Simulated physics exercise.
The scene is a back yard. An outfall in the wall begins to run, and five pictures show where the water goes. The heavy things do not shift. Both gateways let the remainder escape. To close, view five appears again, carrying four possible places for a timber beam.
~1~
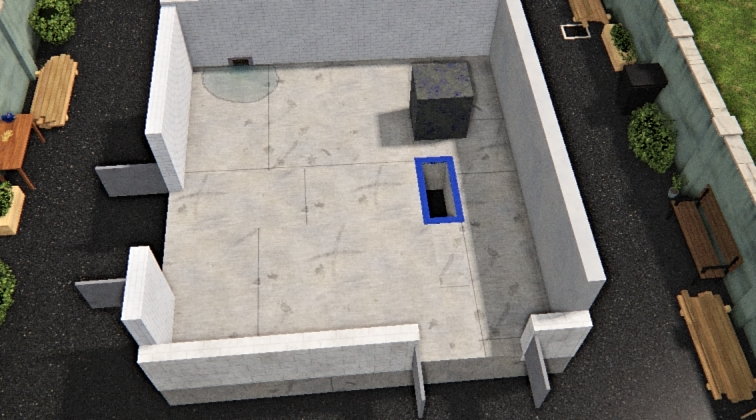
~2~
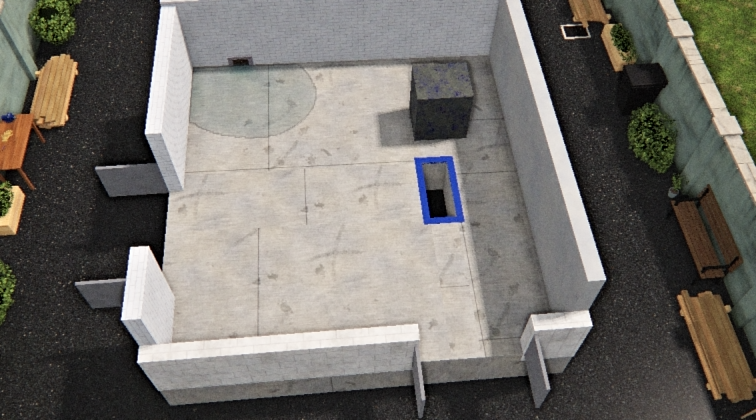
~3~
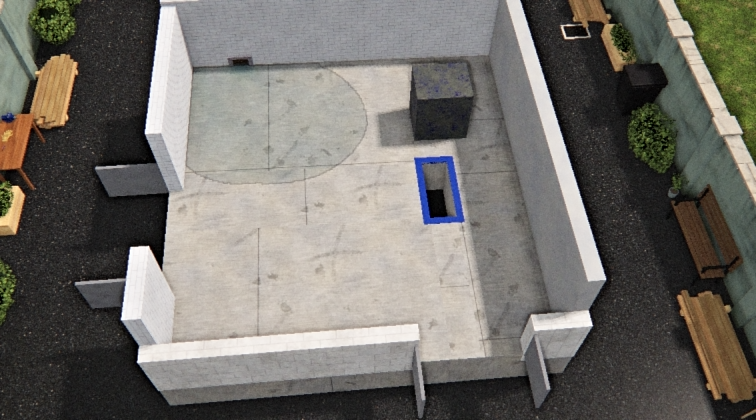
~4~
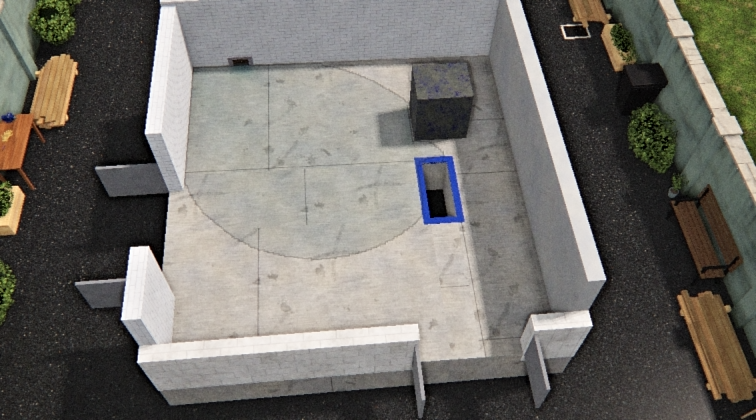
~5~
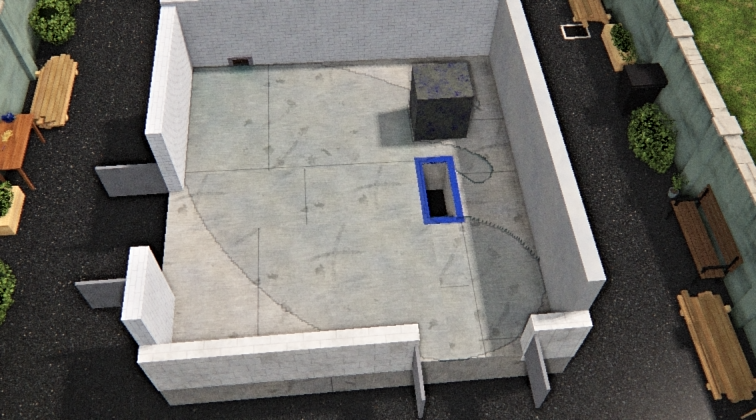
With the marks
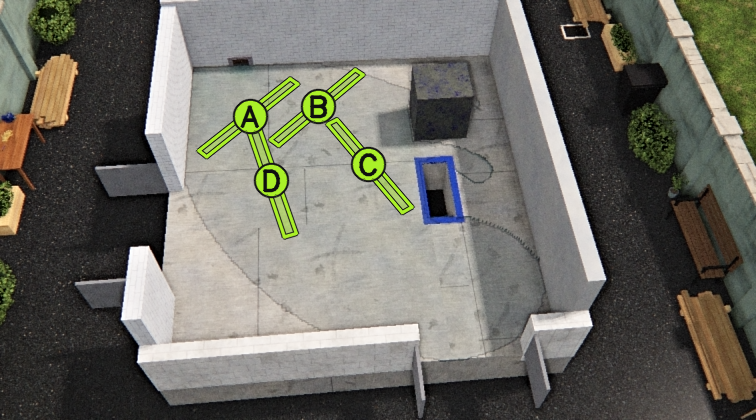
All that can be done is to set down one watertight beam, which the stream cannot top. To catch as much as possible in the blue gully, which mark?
D works best here.
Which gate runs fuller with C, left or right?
The right gate.
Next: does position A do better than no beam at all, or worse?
It is worse.
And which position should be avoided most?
B.
In lime, A from (202, 153) to (294, 81); B from (274, 142) to (359, 72); C from (332, 121) to (407, 209); D from (254, 131) to (290, 235).
Choosing A, about 22 % of the stream goes into the blue gully, about 77 % out by the gates.
Choosing B, about 6 % of the stream goes into the blue gully, about 94 % out by the gates.
Choosing C, about 17 % of the stream goes into the blue gully, about 83 % out by the gates.
Choosing D, about 37 % of the stream goes into the blue gully, about 62 % out by the gates.
